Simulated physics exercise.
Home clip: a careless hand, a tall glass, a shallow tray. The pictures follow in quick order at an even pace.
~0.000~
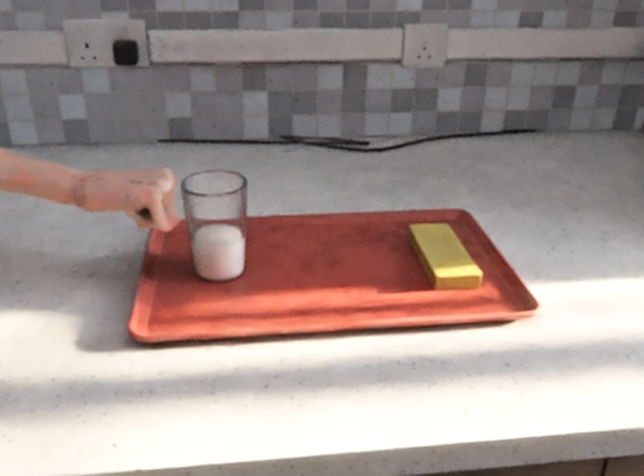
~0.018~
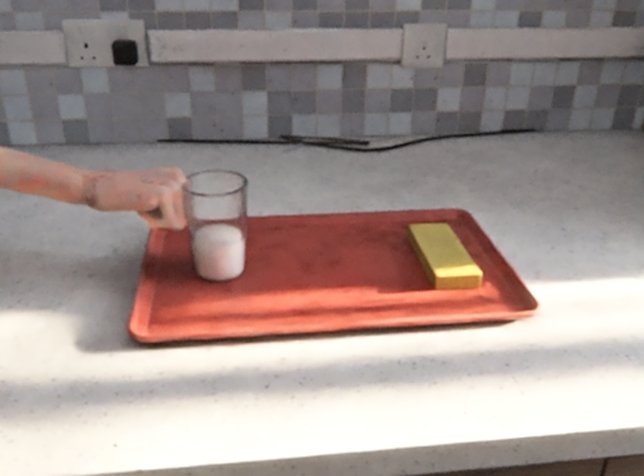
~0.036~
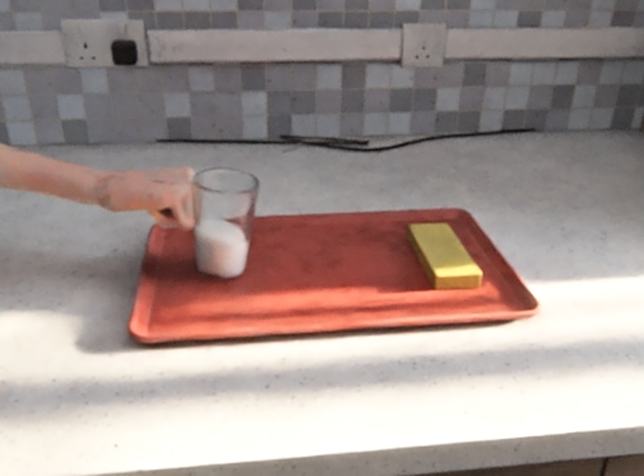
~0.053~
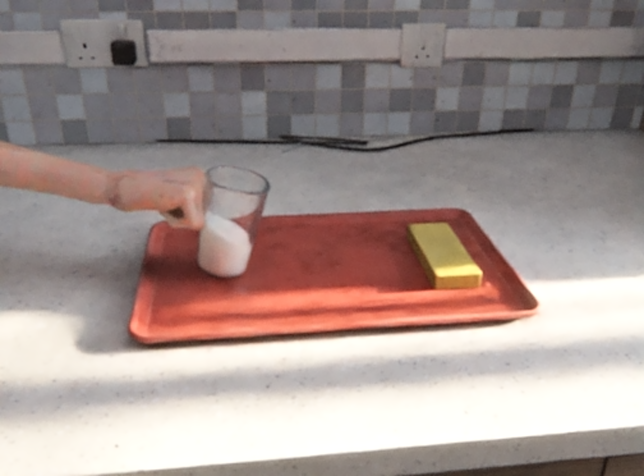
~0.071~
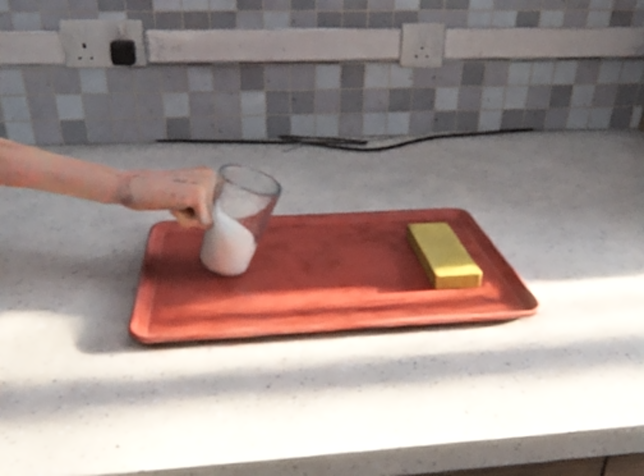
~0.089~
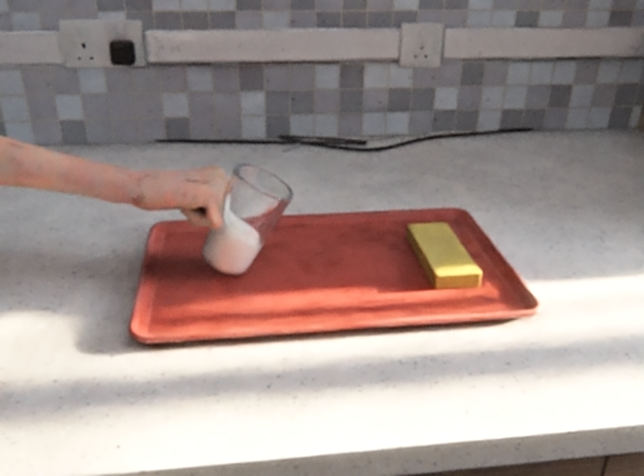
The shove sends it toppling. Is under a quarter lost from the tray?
Yes.
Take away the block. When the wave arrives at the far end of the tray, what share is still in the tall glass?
45 %, roughly.
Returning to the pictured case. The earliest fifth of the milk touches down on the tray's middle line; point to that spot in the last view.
About (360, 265).
A moment on, the tall glass lies on its side and 100 per cent is in the glass, 0 on the tray and 0 above or beyond its rim.
Next, the tall glass lies on its side and 63 per cent is in the glass, 26 on the tray and 11 above or beyond its rim.
Then the tall glass lies on its side and 30 per cent is in the glass, 43 on the tray and 27 above or beyond its rim.
Later the tall glass lies on its side and 16 per cent is in the glass, 78 on the tray and 6 above or beyond its rim.
At rest 95 per cent is held by tray and glass, 5 is off the tray.
